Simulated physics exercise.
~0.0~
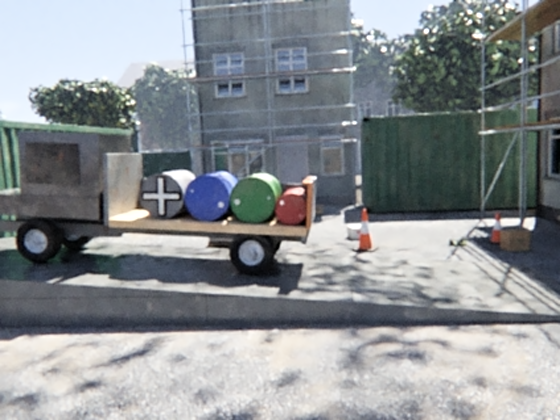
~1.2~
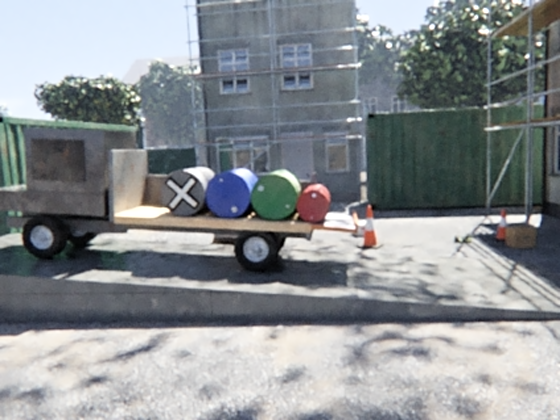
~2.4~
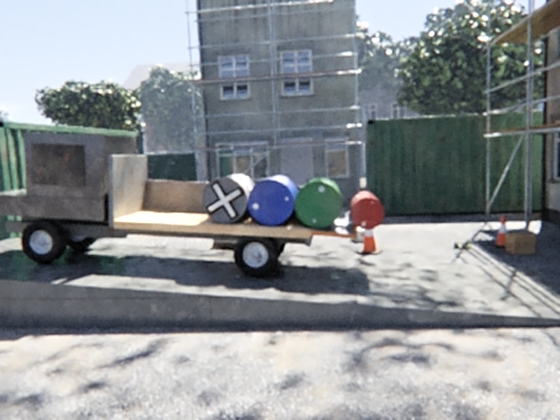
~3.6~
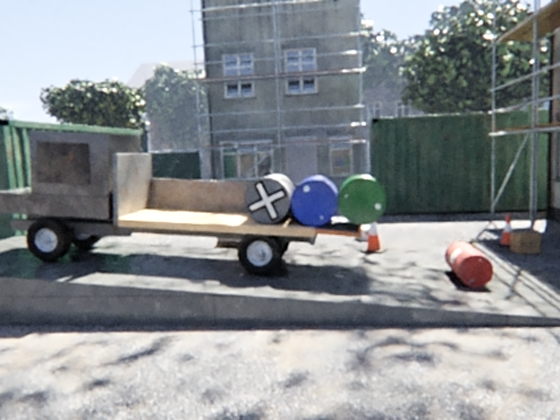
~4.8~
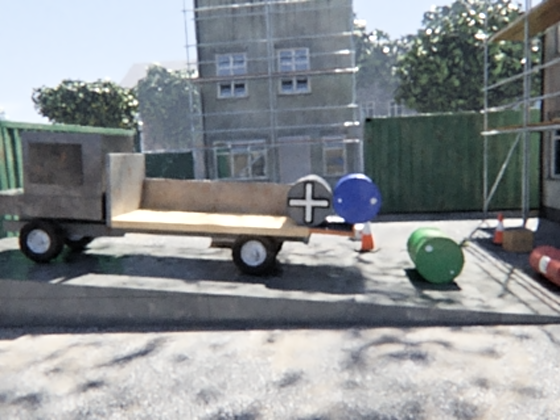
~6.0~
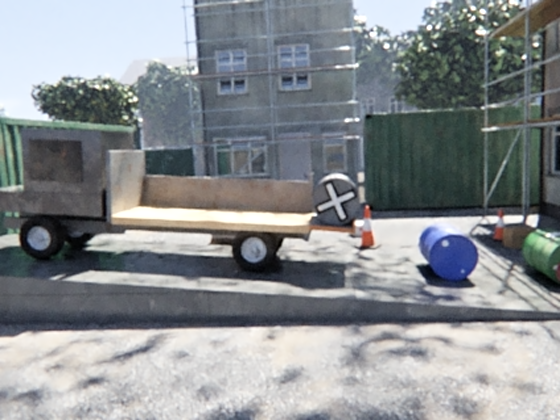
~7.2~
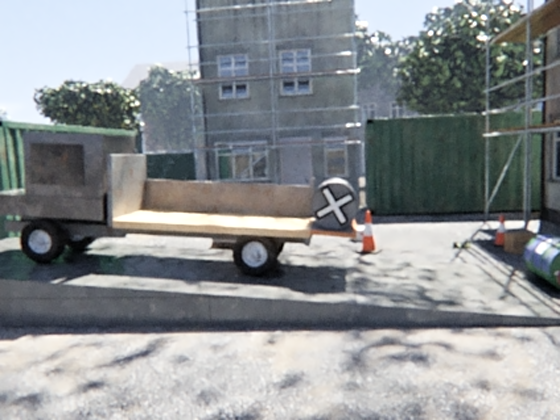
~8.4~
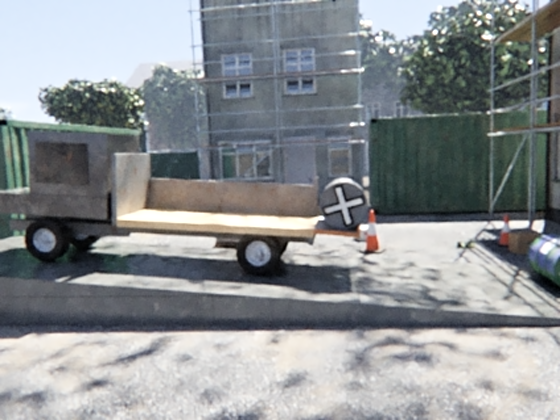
On a sloping yard, red, green and blue drums roll off a truck; the crossed one stays.
